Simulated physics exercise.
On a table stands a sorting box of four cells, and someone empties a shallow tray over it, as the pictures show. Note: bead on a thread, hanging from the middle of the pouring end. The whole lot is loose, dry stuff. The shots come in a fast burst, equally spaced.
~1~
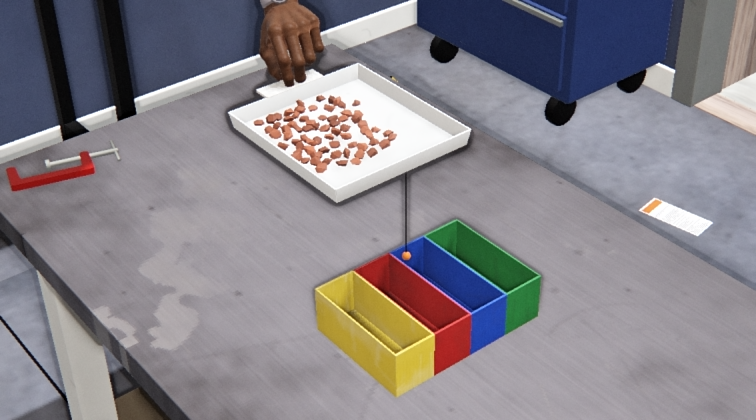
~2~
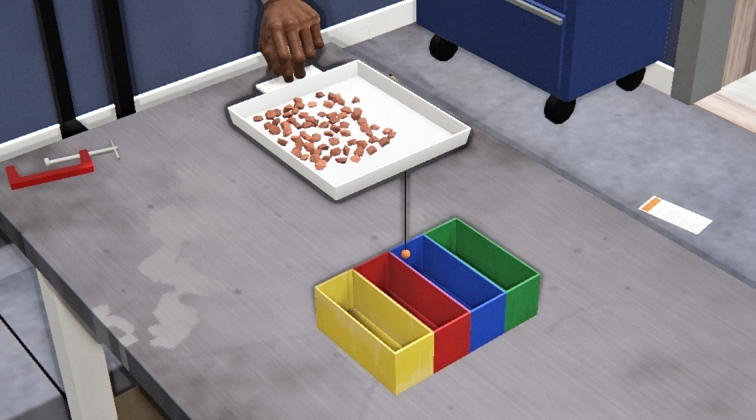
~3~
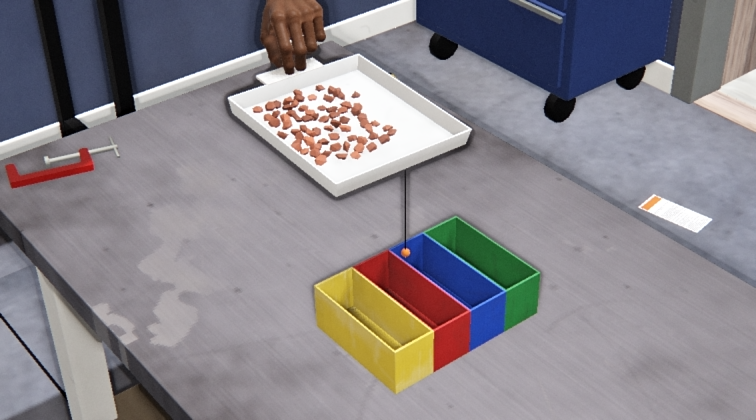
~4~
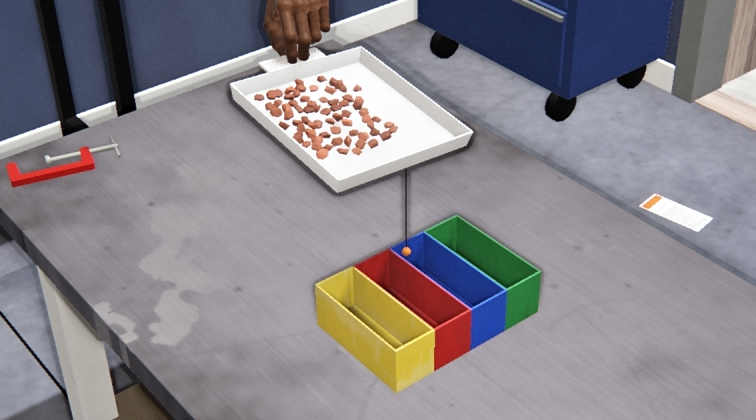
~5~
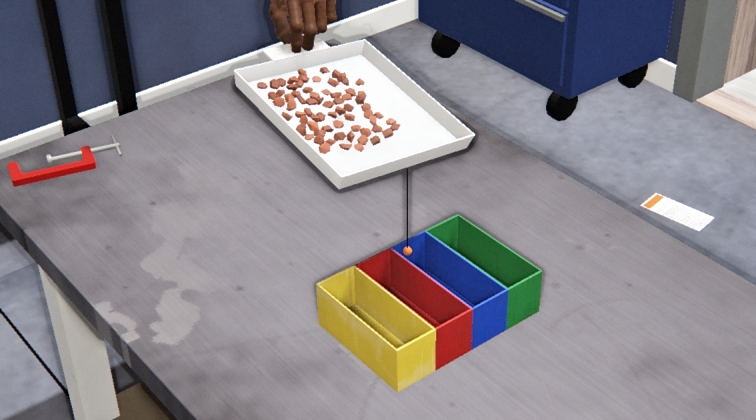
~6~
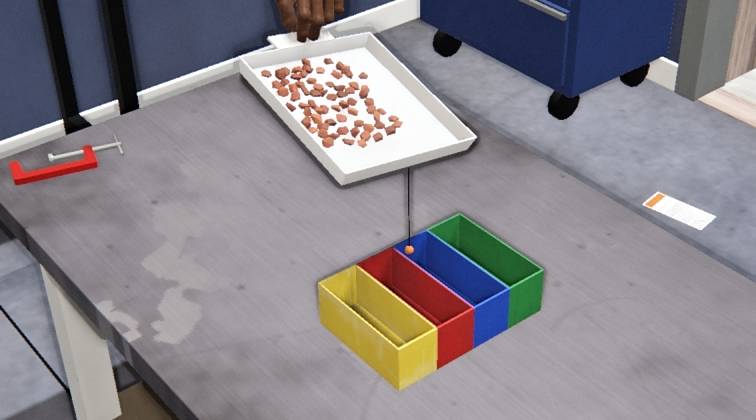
A white, shallow tray of reddish-brown bits is held over a grey workbench, seen from above at an angle in a workshop with a blue wheeled cabinet behind. Below it sit yellow, red, blue and green cells, left to right, with an orange bead on a thread above them and a red clamp at left. A hand gradually raises the tray's far end, tilting it toward the boxes, while the view stays almost still.
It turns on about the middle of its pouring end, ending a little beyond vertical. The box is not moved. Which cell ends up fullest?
The green cell.
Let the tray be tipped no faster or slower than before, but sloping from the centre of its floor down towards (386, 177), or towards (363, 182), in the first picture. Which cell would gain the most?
Try A: The yellow cell / try B: The yellow cell.
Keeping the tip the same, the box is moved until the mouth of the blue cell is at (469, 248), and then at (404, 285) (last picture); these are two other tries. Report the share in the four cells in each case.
About 100 in a hundred, then about 0 in a hundred.
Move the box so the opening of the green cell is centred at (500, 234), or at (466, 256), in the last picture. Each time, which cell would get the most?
The first time that blue cell comes out on top, the second time that green cell.
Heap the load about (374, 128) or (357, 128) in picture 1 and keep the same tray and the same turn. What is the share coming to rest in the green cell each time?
Close to 90 %, followed by close to 90 %.
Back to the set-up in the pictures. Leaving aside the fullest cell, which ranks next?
That's the blue one.
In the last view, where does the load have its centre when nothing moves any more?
Near (470, 275), more or less.
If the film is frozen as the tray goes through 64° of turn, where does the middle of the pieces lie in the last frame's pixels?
Check around (442, 147) in the last picture.
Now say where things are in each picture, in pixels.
In the first frame, corners of the pouring end (336, 187) and (466, 129), level; middle of the load (324, 128), bits of crushed brick; bead on its thread (406, 256); yellow cell (415, 362); red cell (452, 341); blue cell (488, 321); green cell (522, 301).
In the second frame, corners of the pouring end (336, 184) and (466, 128), level; middle of the load (324, 125).
In the third frame, corners of the pouring end (337, 181) and (467, 129), tipped barely, lowest at the right corner; middle of the load (324, 119).
In the fourth frame, corners of the pouring end (339, 177) and (468, 131), tipped a little, lowest at the right corner; middle of the load (325, 111).
In the fifth frame, corners of the pouring end (342, 174) and (470, 134), tipped a little, lowest at the right corner; middle of the load (328, 104).
In the sixth frame, corners of the pouring end (346, 171) and (472, 136), tipped clearly, lowest at the right corner; middle of the load (332, 97); yellow cell (418, 355); red cell (455, 335); blue cell (491, 314); green cell (525, 295).
Just after the last frame, tray tipped steeply; the larger part on the tray; just a few in the green cell; about a tenth falling or outside the box.
A moment on, tray tipped past a quarter turn; roughly a third on the tray; roughly a quarter in the green cell; about a tenth in the blue cell; roughly half falling or outside the box.
Further on, tray tipped past a quarter turn; roughly two thirds in the green cell; about a tenth in the blue cell; roughly a quarter falling or outside the box.
When it is over, tray tipped past a quarter turn; roughly two thirds in the green cell; about a tenth in the blue cell; not one in the yellow cell; not one in the red cell; roughly a quarter outside the box.
